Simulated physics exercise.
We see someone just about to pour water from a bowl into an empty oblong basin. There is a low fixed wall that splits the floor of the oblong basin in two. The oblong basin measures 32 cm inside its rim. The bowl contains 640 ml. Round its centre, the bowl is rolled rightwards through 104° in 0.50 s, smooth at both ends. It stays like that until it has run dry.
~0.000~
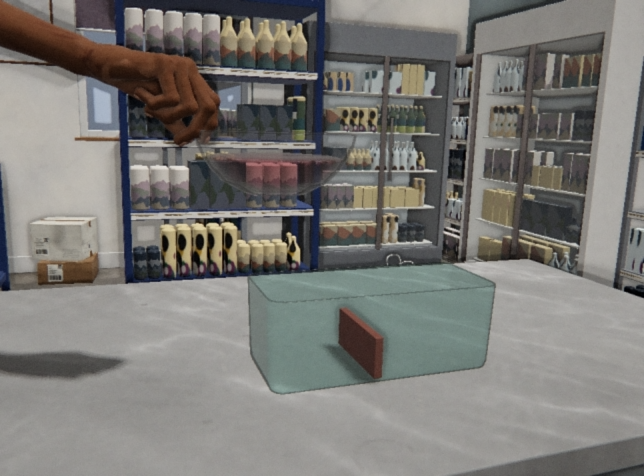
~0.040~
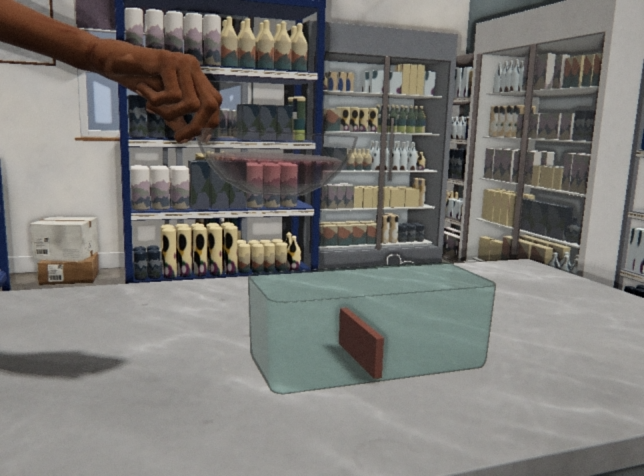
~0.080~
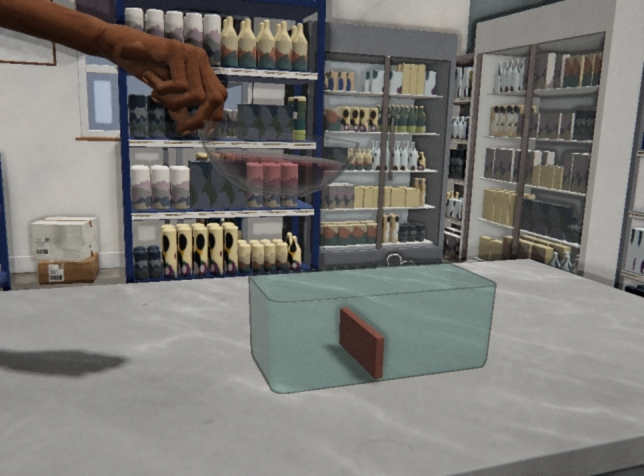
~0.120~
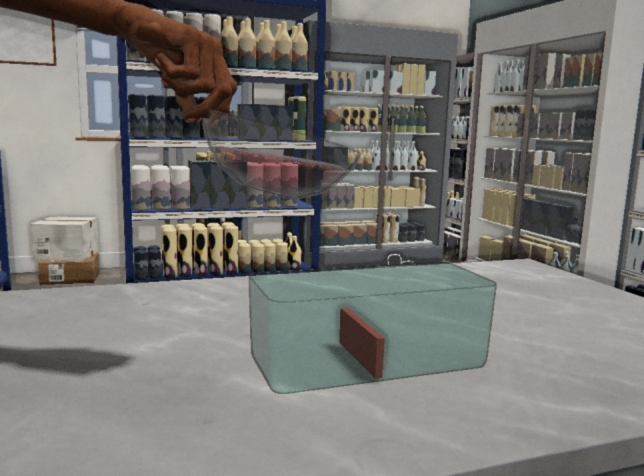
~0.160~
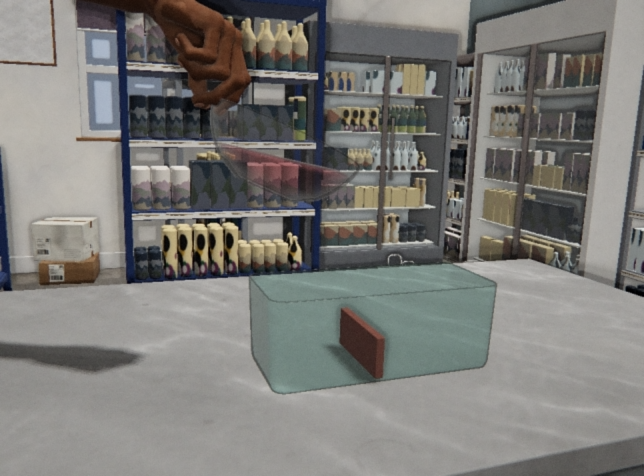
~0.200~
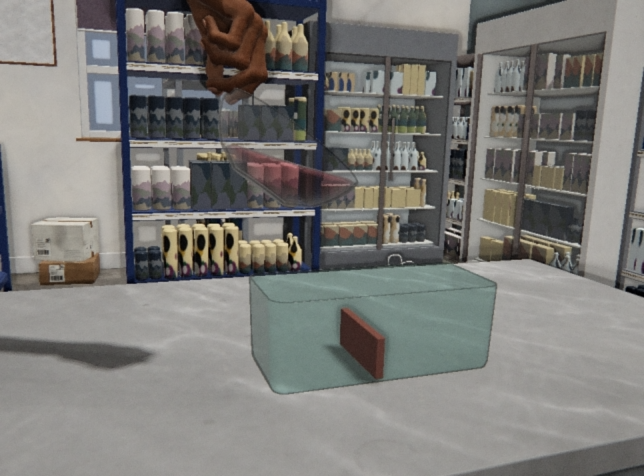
A hand tilting a clear bowl of liquid rightwards above a greenish oblong basin on a grey counter in a shop.
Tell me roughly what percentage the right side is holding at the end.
At the end it holds about 55 per cent.
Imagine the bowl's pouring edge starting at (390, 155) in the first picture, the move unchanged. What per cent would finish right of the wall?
80 %.
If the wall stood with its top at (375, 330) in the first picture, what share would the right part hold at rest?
With the wall placed like that, close to 25 per cent.
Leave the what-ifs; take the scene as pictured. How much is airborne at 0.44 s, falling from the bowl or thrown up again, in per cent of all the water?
Near 40 per cent at that time.
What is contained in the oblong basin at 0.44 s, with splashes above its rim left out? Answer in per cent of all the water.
Roughly 58 percent.
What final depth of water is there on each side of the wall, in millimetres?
Left roughly 14 mm; right roughly 16 mm.
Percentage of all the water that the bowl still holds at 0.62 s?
About 0 % is still there.
After 0.44 s the tilt is 100° and 1 per cent is still to pour, 15 is left of the wall and 44 right of it.
After 0.62 s the tilt is 104° and 0 per cent is still to pour, 36 is left of the wall and 52 right of it.
After 0.80 s the tilt is 104° and 1 per cent is still to pour, 36 is left of the wall and 51 right of it.
After 1.00 s the tilt is 104° and 0 per cent is still to pour, 39 is left of the wall and 55 right of it.
In the end 39 per cent lies left of the wall, 55 right of it and 6 outside.
